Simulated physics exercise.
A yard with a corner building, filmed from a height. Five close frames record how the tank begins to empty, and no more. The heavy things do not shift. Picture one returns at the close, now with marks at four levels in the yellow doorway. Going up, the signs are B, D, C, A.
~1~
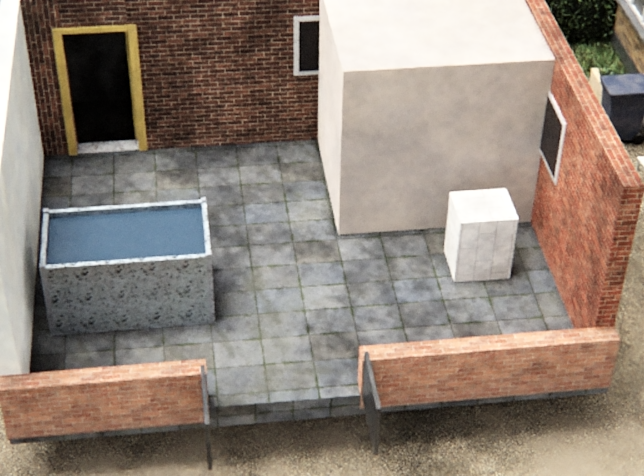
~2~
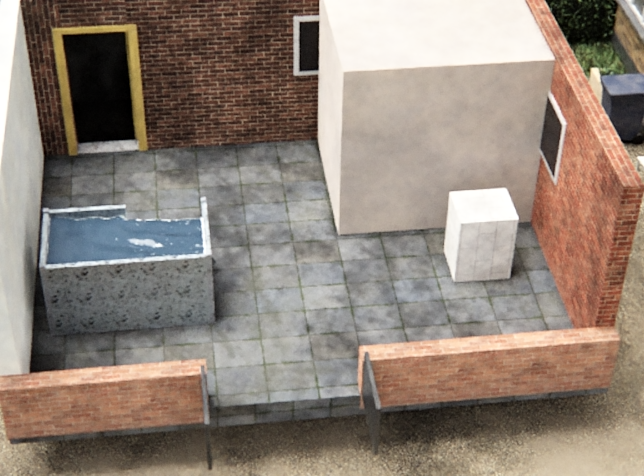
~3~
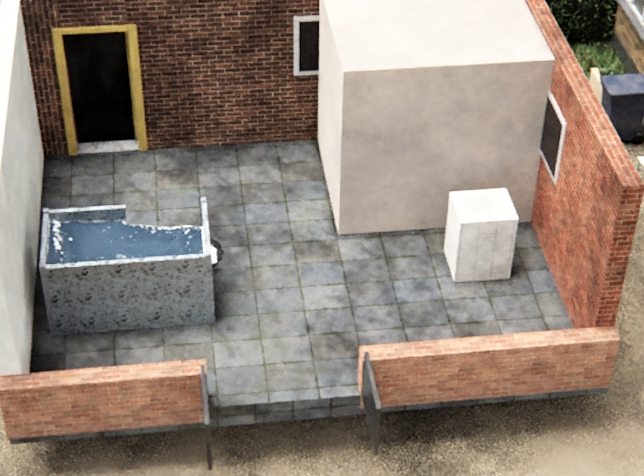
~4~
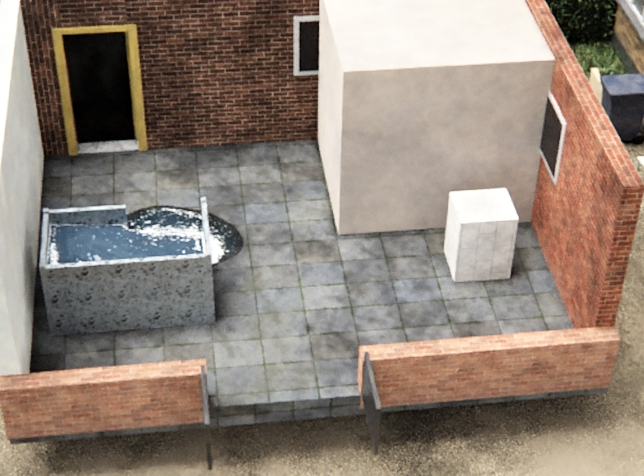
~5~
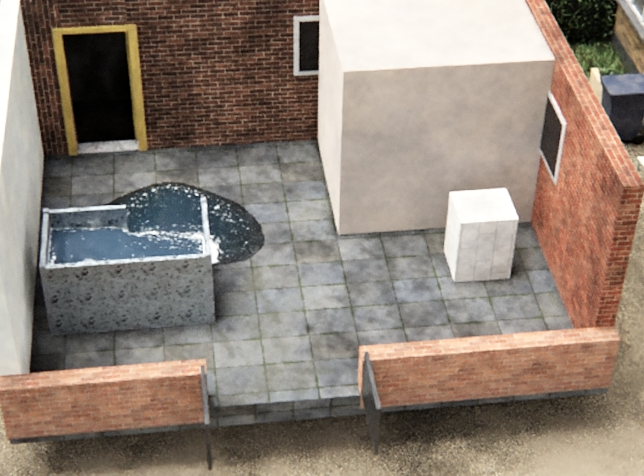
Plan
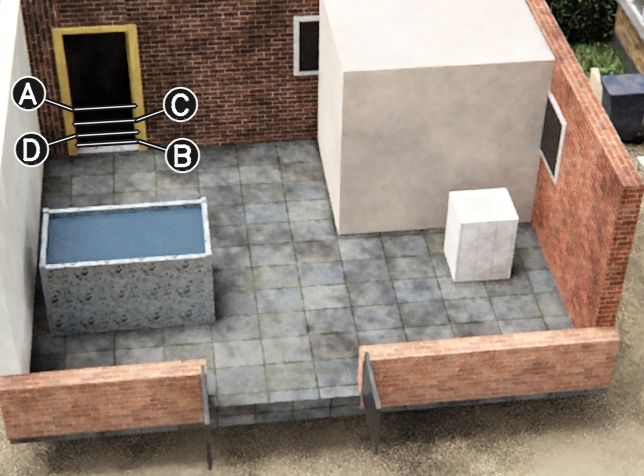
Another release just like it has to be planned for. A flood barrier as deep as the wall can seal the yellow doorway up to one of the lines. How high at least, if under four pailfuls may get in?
D.
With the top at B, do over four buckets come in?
Yes, it does.
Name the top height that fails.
B.
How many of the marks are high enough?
Three.
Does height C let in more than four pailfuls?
No, that is safe.
On the marked copy, A at (103, 107); B at (108, 143); C at (105, 122); D at (106, 133); from the bottom up B, D, C, A.
If A is chosen, nothing gets over.
If B is chosen, about 13 bucketfuls get in.
If C is chosen, nothing gets over.
If D is chosen, a splash gets over, under a bucket.
